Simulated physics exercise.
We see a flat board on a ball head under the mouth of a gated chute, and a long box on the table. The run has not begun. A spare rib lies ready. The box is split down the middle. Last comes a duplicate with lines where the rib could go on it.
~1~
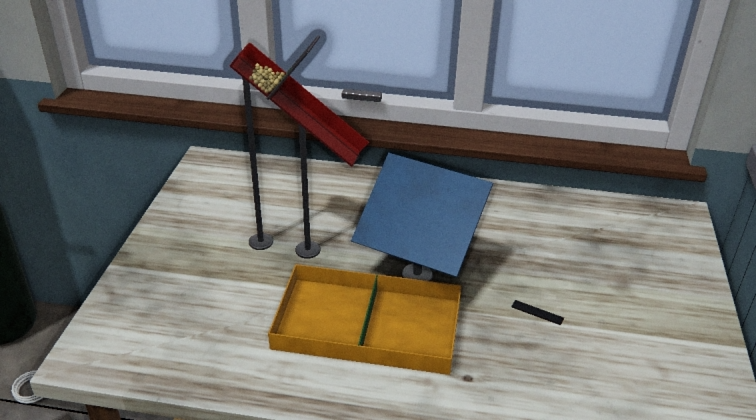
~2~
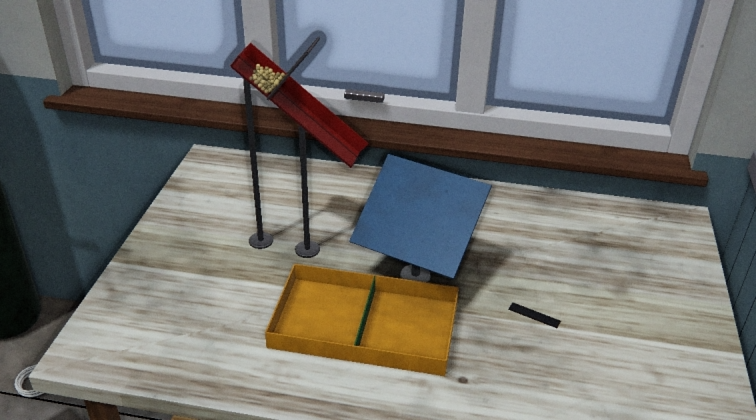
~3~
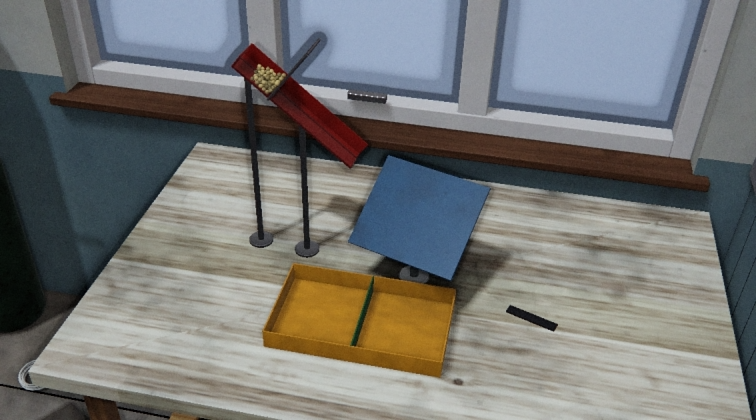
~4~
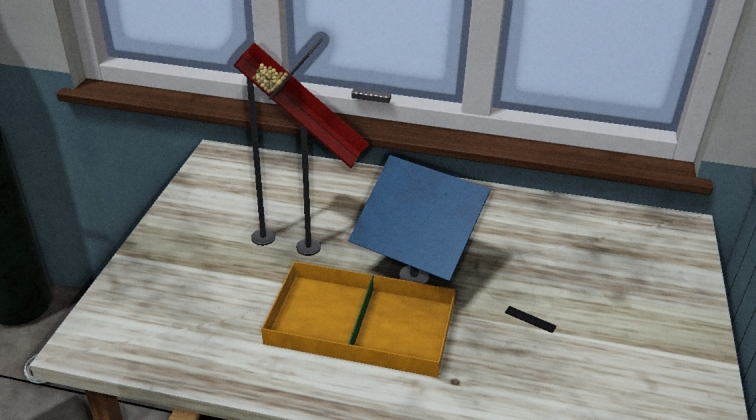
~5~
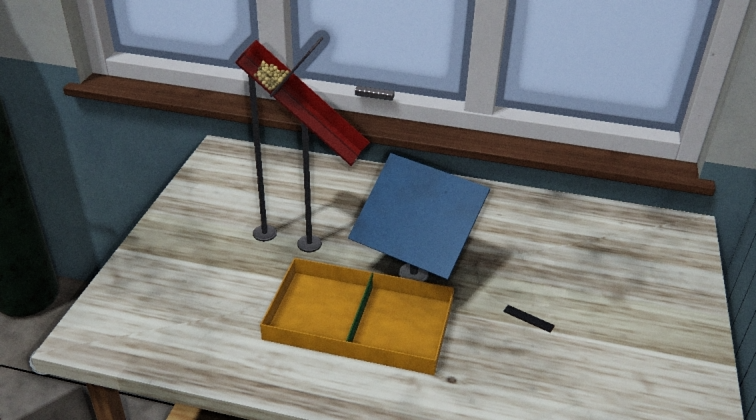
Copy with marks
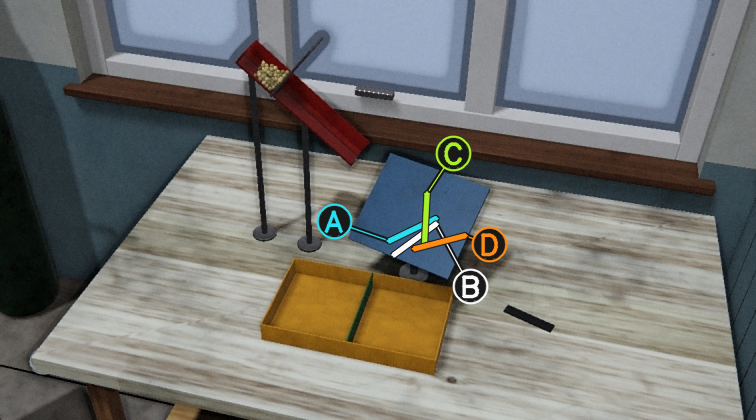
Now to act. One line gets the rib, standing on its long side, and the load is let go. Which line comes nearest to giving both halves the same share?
The answer is line B.
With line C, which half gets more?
More lands on the right.
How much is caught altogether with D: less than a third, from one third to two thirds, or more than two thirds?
More than two thirds.
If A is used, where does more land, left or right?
Left.
On the marked copy, line A from (435, 218) to (389, 240); line B from (436, 224) to (393, 254); line C from (427, 193) to (424, 242); line D from (465, 235) to (414, 248).
With A, of what is caught, all but a few in the left half, a small share in the right.
With B, of what is caught, close to half in the left half, close to half in the right.
With C, of what is caught, a small share in the left half, all but a few in the right.
With D, of what is caught, a small share in the left half, the bulk in the right.
